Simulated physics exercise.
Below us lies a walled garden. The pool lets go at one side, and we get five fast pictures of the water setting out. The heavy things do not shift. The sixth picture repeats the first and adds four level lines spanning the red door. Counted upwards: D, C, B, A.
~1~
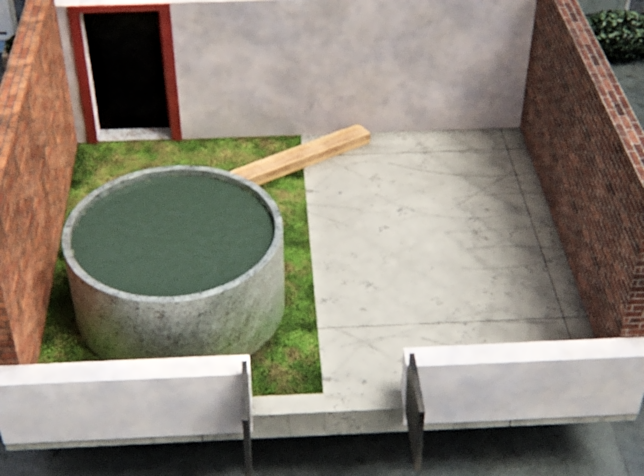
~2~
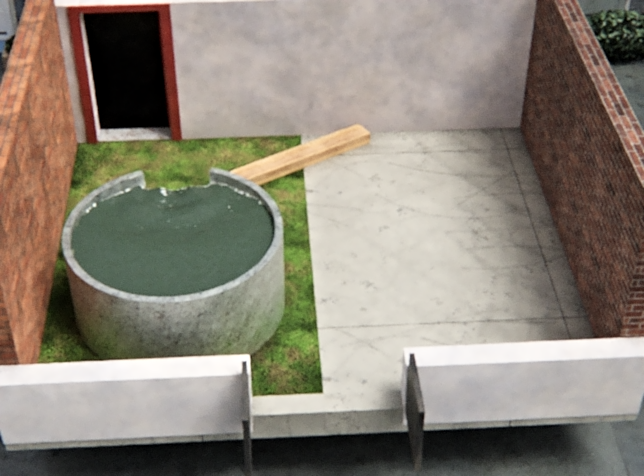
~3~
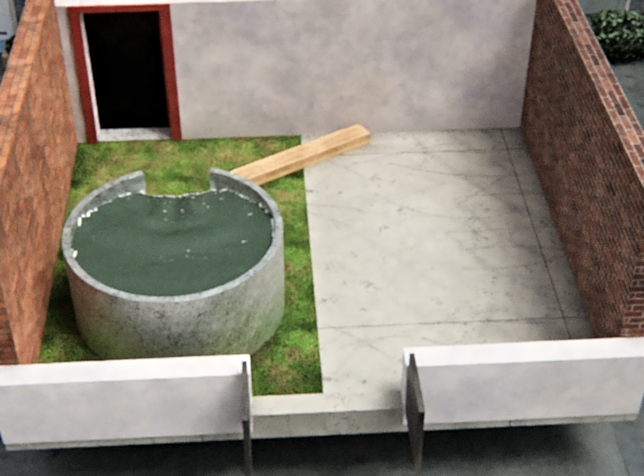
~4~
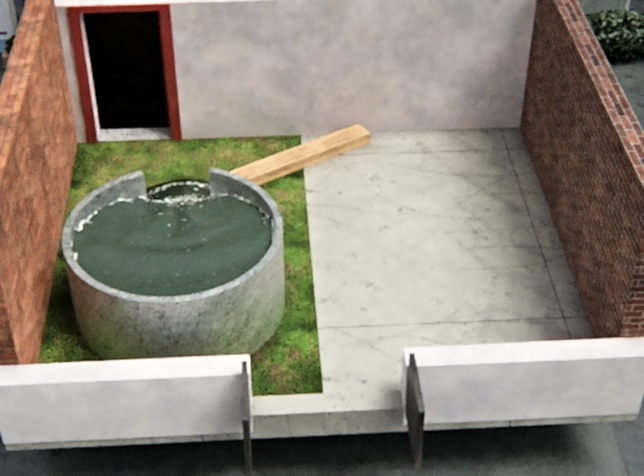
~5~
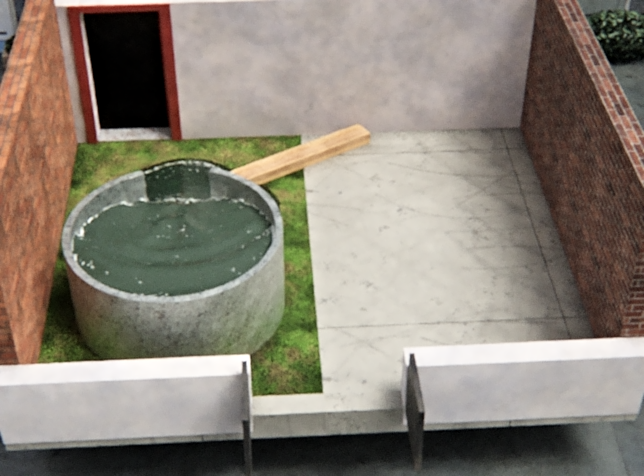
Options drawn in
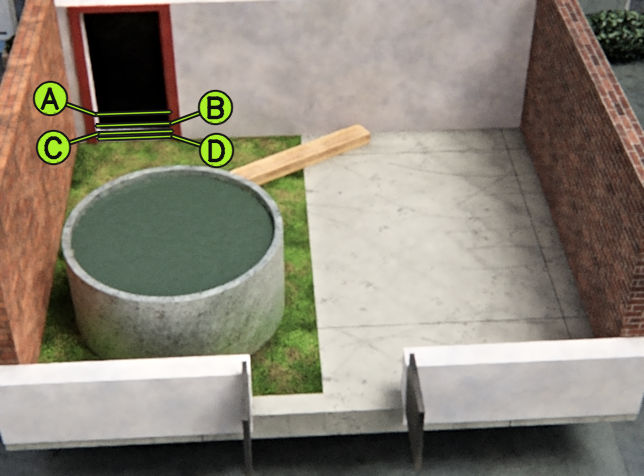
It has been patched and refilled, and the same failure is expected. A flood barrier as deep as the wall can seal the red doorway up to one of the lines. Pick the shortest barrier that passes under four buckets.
Line A just does it.
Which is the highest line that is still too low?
B it is.
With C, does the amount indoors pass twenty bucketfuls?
Yes.
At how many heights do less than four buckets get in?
One of the four.
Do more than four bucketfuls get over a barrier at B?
Yes, it does.
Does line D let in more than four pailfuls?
Yes.
On the marked copy, A at (132, 113); B at (133, 124); C at (134, 132); D at (135, 137); from the bottom up D, C, B, A.
Choosing A, a splash gets over, under a bucket.
Choosing B, about 9 bucketfuls get in.
Choosing C, dozens of bucketfuls pour in.
Choosing D, dozens of bucketfuls pour in.
